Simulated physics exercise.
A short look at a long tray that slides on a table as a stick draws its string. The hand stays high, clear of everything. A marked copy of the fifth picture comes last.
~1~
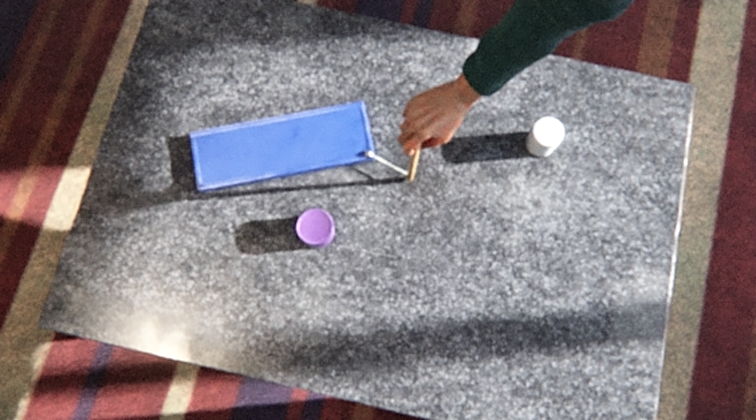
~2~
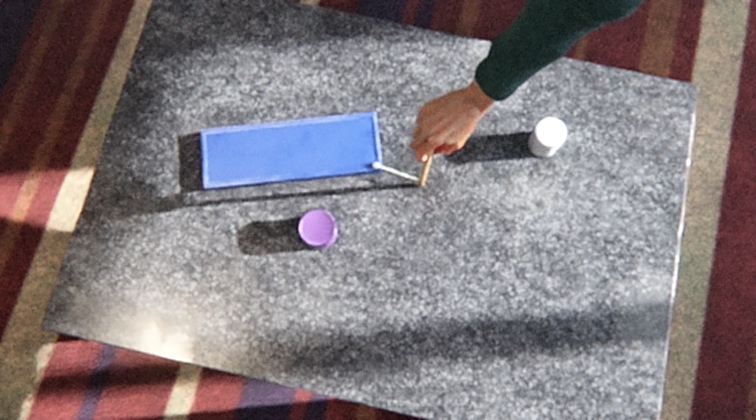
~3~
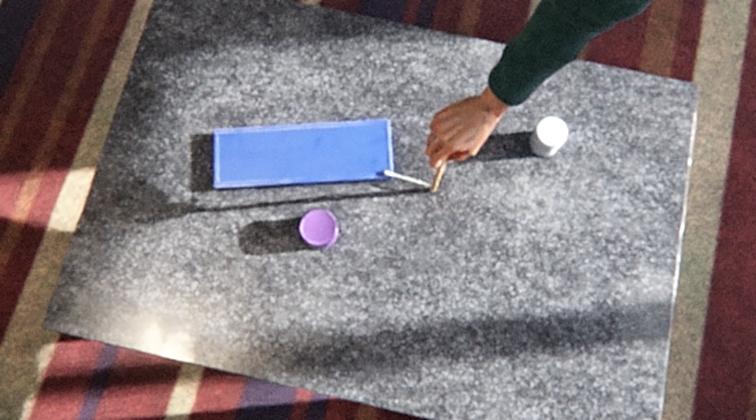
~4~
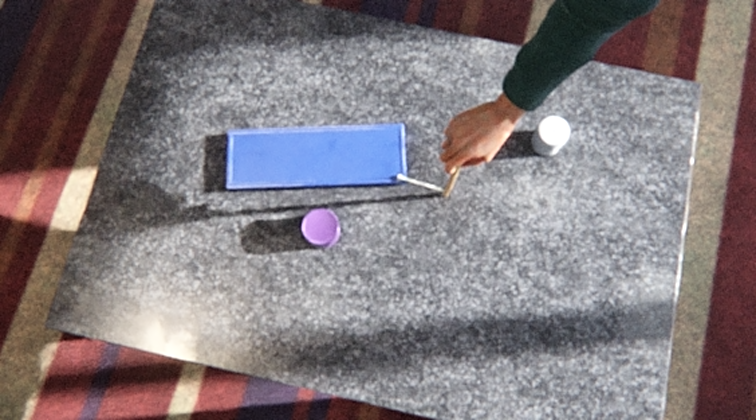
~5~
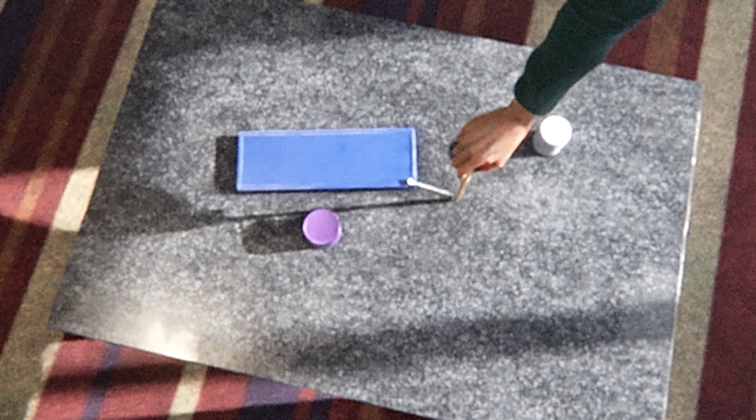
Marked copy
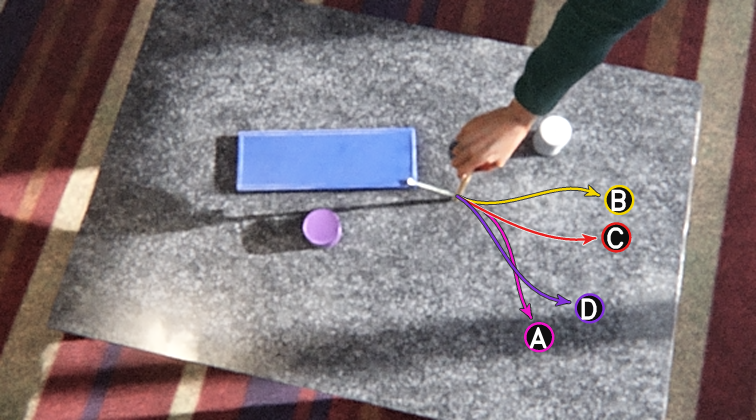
At the start, a hand holds a short stick tied by a string to a long blue tray on a gray speckled table, with a purple tub below and a white tin to the right. The hand draws the stick rightward, and the tray slides a short way right, straightening slightly, while the tub and tin stay put.
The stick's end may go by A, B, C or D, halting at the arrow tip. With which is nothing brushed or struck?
Line A does it.
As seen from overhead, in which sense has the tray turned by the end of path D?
It turns clockwise.
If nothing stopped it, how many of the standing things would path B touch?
Two.
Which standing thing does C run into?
The purple tub.
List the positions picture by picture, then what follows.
White tin (544, 138); blue tray (282, 145); purple tub (316, 229), in the first picture.
Blue tray (290, 149); white tin (547, 138), in the second picture.
Blue tray (302, 153); white tin (548, 138), in the third picture.
Blue tray (316, 156); white tin (550, 137), in the fourth picture.
Blue tray (326, 159); white tin (551, 137); purple tub (323, 229), in the fifth picture.
On the marked copy, A from (457, 196) via (510, 251) to (531, 318); B from (457, 196) via (533, 196) to (599, 195); C from (457, 196) via (528, 230) to (595, 238); D from (457, 196) via (506, 257) to (569, 302).
With A. Early on, foot of the stick (498, 227), middle of the tray (370, 175).
Further on, foot of the stick (516, 278), middle of the tray (402, 196).
At the end, foot of the stick (532, 320), middle of the tray (428, 222); nothing has been touched.
As for the rest, B meets the purple tub and white tin; C meets the purple tub; D meets the purple tub.
